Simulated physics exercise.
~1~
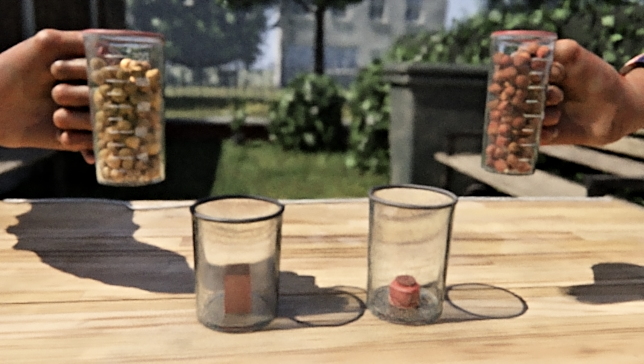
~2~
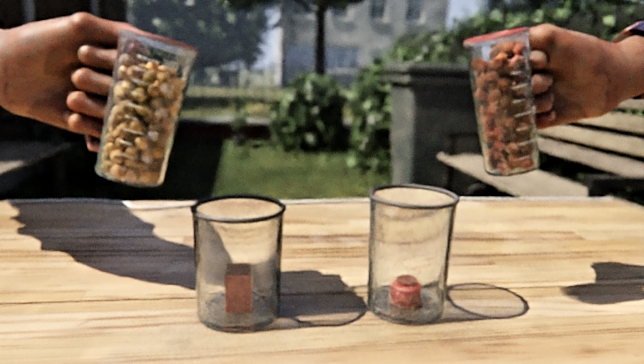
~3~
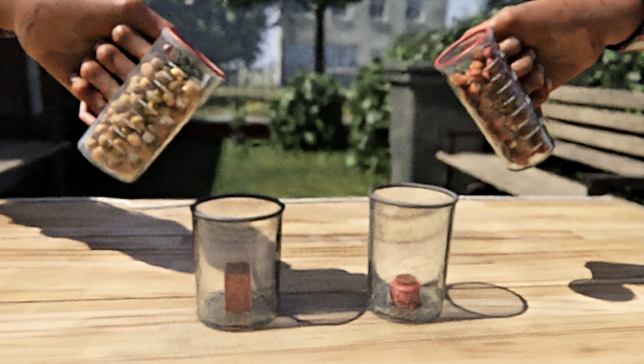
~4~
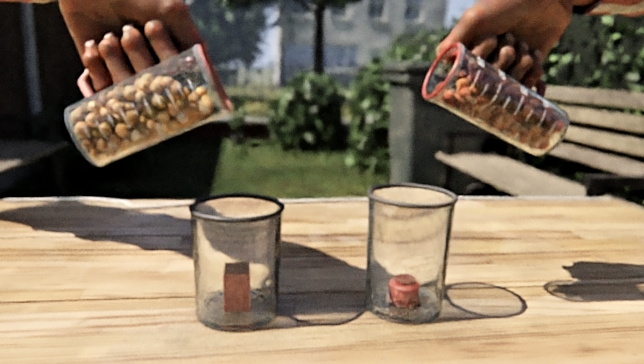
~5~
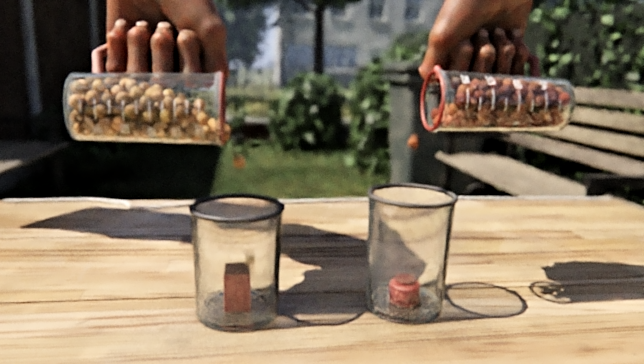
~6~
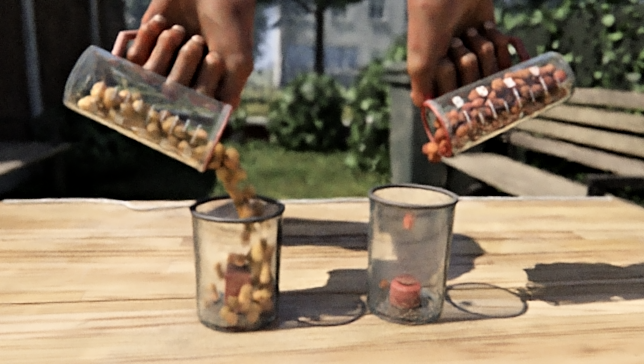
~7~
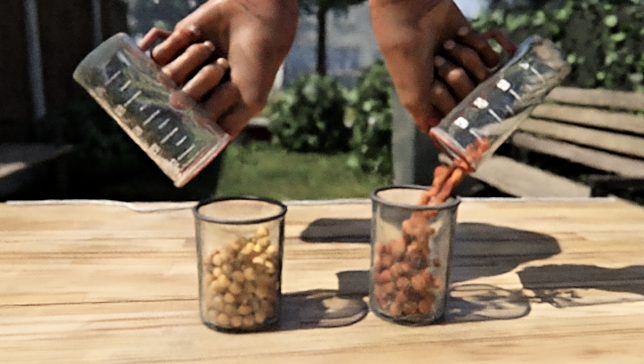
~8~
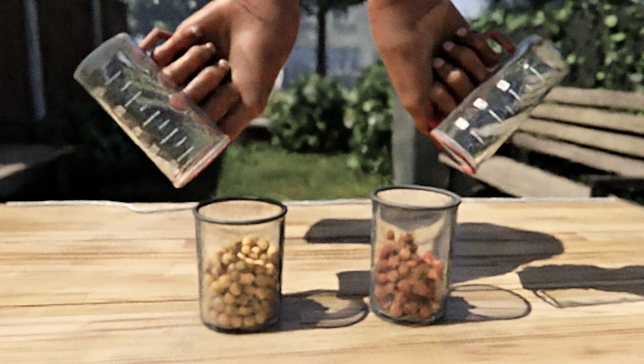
Two hands tipped clear cups of small round pieces, yellowish on the left and reddish on the right, into two glasses holding small red objects, the left pouring out first, until both cups were empty and both objects were buried.
